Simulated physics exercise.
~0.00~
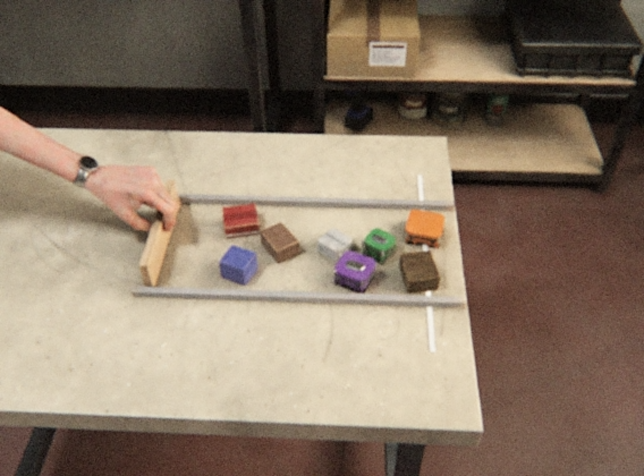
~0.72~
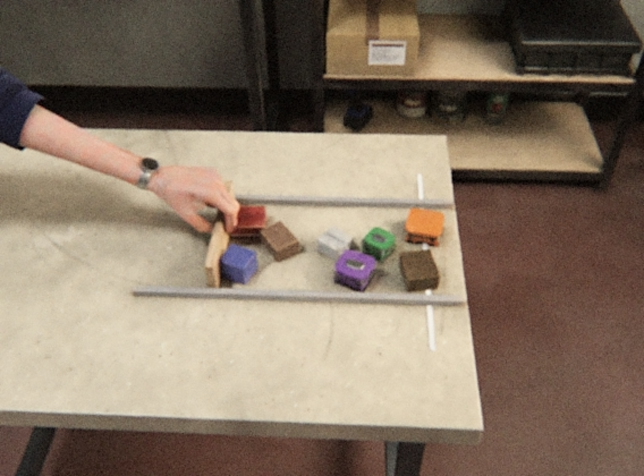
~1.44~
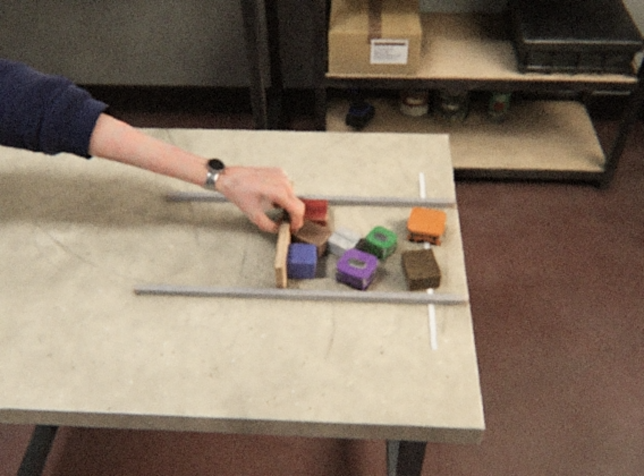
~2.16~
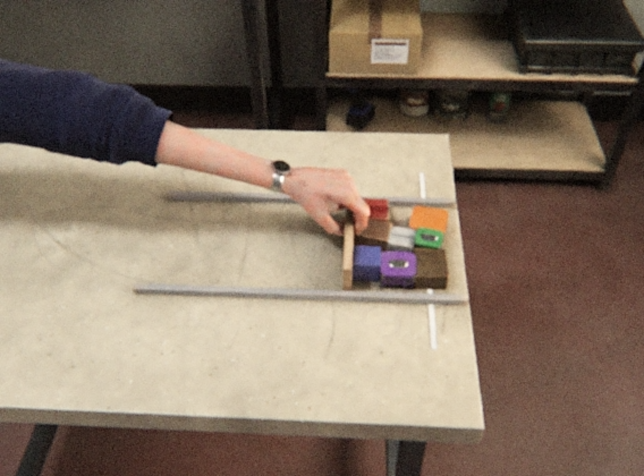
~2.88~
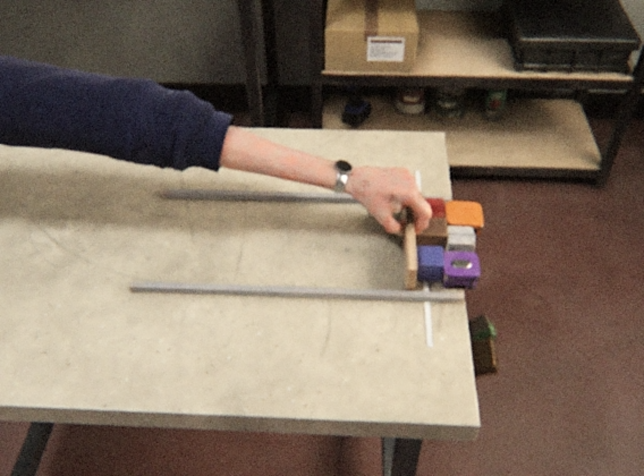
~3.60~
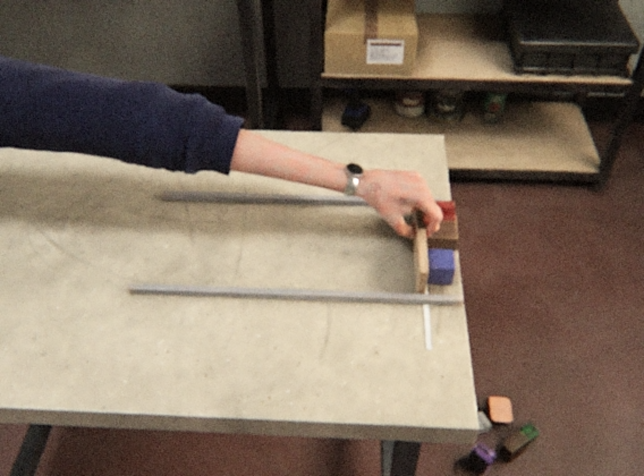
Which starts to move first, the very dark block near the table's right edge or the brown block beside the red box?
The brown block starts to move first, and the very dark block near the edge only shifts later, once the gathered pieces are pushed up against those ahead.
